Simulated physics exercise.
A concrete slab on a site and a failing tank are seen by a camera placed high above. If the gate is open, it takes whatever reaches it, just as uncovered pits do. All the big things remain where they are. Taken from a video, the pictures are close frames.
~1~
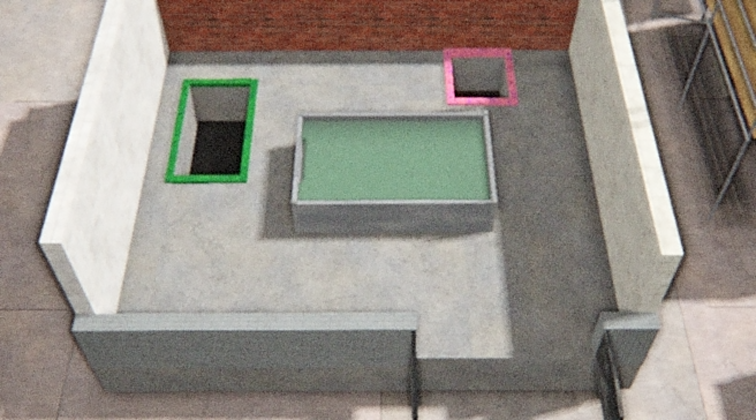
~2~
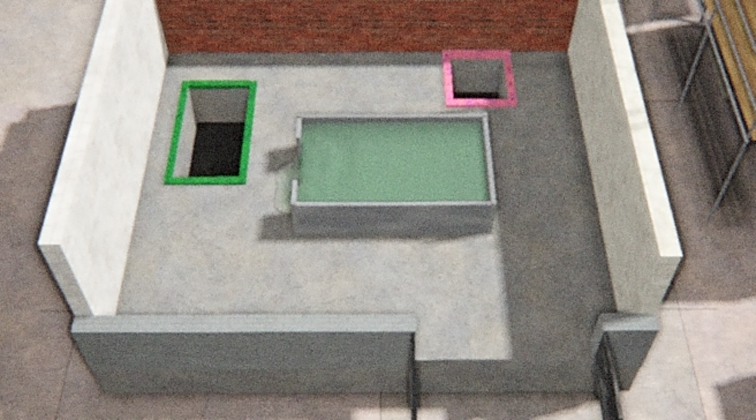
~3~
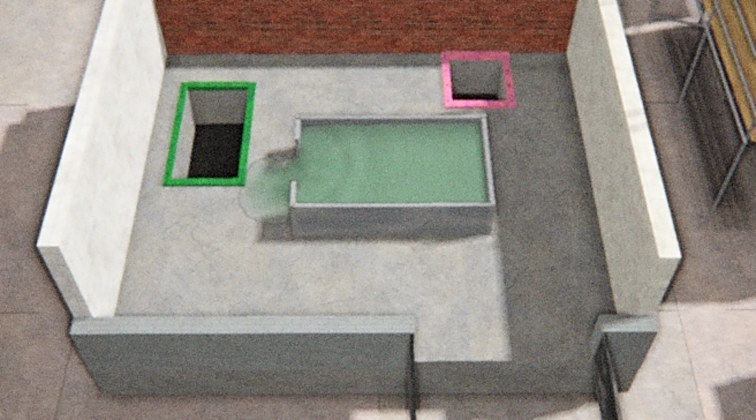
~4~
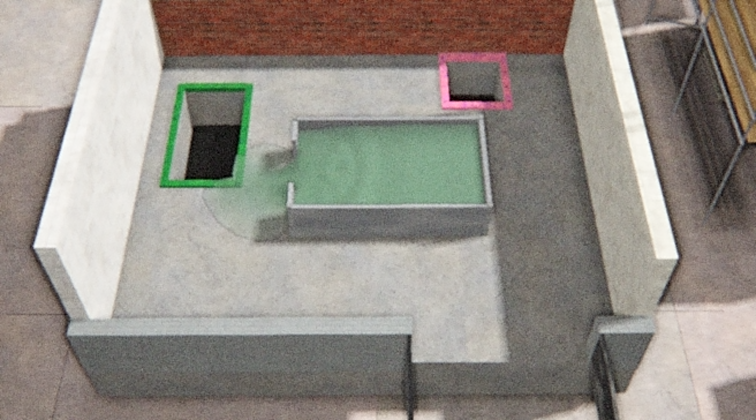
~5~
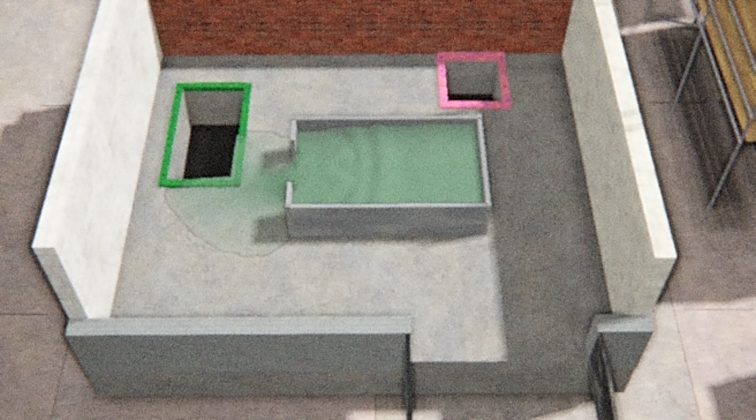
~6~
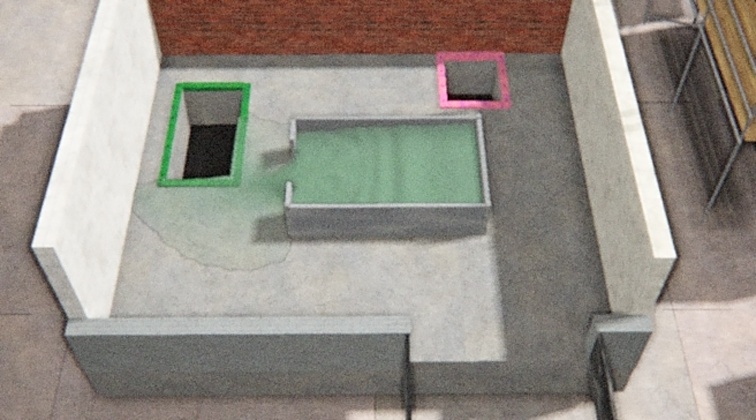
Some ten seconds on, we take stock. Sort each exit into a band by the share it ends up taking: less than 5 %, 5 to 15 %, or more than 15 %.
Bands: Gate: Less than 5 %; green pit: More than 15 %; pink pit: Less than 5 %.
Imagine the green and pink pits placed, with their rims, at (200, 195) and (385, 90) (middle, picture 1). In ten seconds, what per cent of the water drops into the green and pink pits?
Per cent, approx.: Green 60, pink 0.
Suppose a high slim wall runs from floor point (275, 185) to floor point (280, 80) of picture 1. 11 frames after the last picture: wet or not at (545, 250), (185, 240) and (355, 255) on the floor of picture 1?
Point by point: First spared, next swamped, last spared.
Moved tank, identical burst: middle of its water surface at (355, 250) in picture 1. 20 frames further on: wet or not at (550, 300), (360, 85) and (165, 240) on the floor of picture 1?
Unflooded - unflooded - soaked.
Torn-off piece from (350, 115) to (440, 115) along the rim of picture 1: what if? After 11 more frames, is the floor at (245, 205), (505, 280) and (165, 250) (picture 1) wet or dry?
In the order asked: Out of reach, out of reach, out of reach.
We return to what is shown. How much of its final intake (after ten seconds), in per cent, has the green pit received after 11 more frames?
Estimated share: About 35 %.
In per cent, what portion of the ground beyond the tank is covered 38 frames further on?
65 %.
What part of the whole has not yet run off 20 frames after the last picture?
The share not yet gone is roughly 84 percent.
A moment on, water covers 20 % of the floor; the gate 0 %, the green pit 5 %, the pink pit 0 %.
Next, water covers 20 % of the floor; the gate 0 %, the green pit 10 %, the pink pit 0 %.
Then, water covers 35 % of the floor; the gate 0 %, the green pit 17 %, the pink pit 0 %.
Later, water covers 65 % of the floor; the gate 0 %, the green pit 23 %, the pink pit 0 %.
In the end, water covers 85 % of the floor; the gate 2 %, the green pit 28 %, the pink pit 0 %.
